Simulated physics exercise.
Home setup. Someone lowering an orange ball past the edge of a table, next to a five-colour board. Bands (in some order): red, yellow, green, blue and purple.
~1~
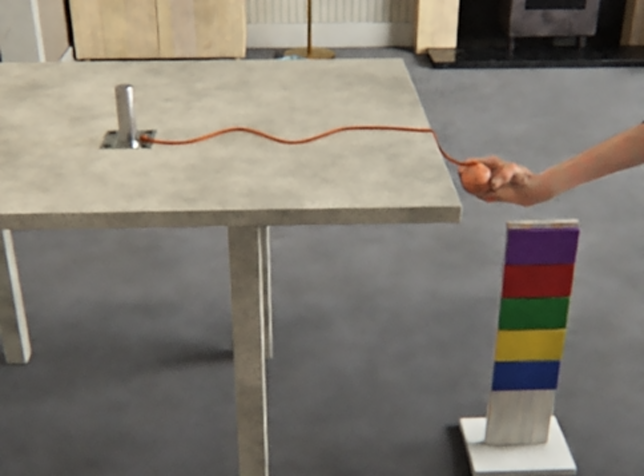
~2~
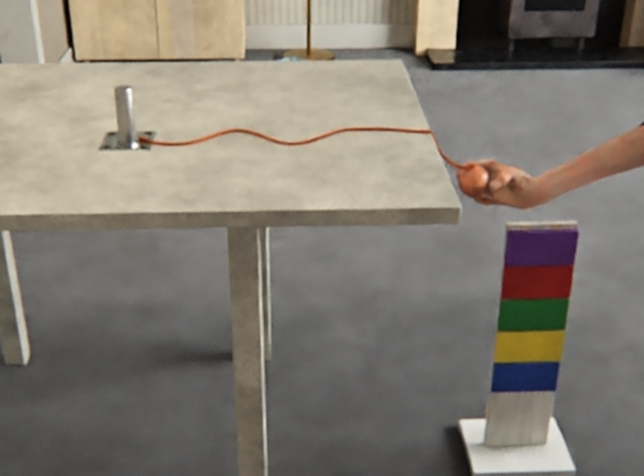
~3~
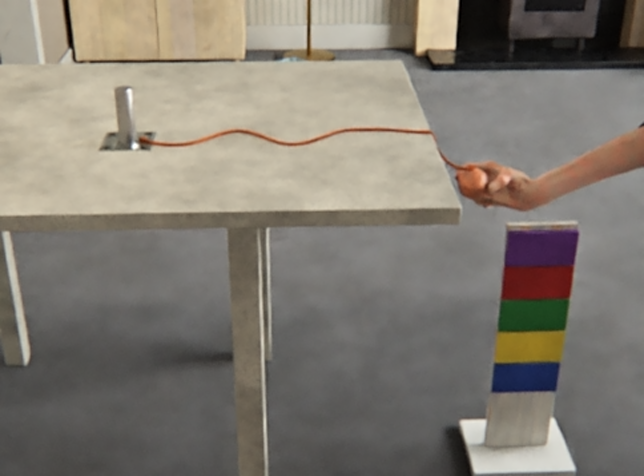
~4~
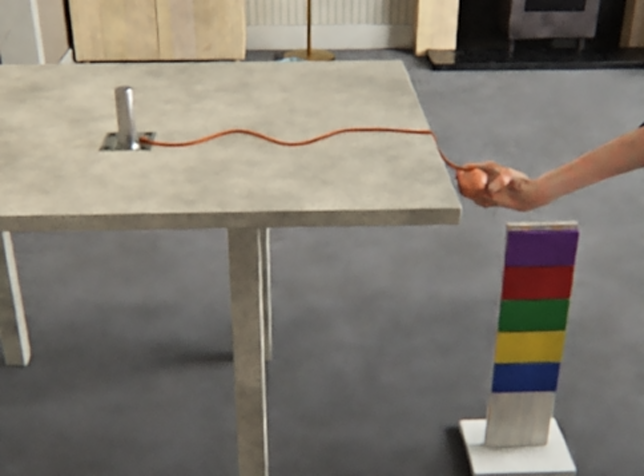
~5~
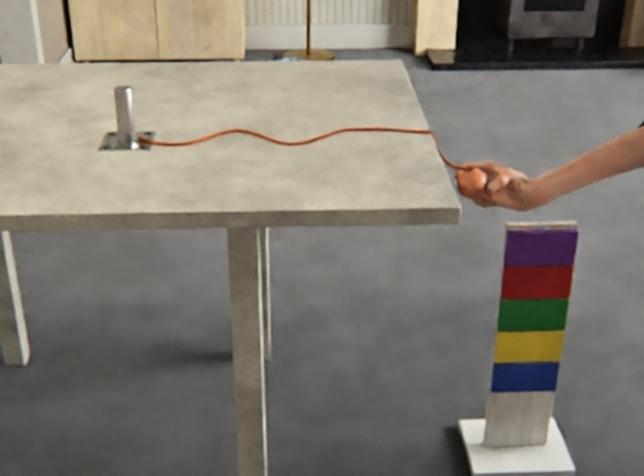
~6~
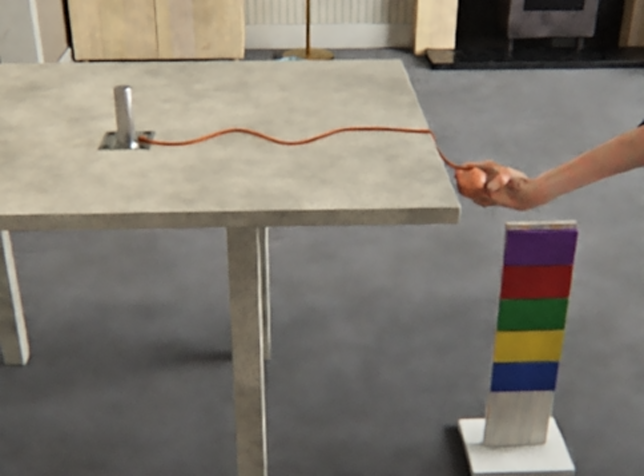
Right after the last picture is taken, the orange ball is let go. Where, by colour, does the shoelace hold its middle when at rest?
By colour, at purple.
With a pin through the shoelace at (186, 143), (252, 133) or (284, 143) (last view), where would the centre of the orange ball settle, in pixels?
Near (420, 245), then (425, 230), then (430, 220).
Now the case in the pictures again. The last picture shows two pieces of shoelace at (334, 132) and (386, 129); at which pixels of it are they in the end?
First near (375, 134), second near (428, 135).
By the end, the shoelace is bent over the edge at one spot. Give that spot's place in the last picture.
Pixel (393, 130) or thereabouts.
Soon after, ball near (393, 239); level with purple.
Then, ball near (422, 247); level with purple.
At rest, ball near (421, 247); level with purple. The purple one.
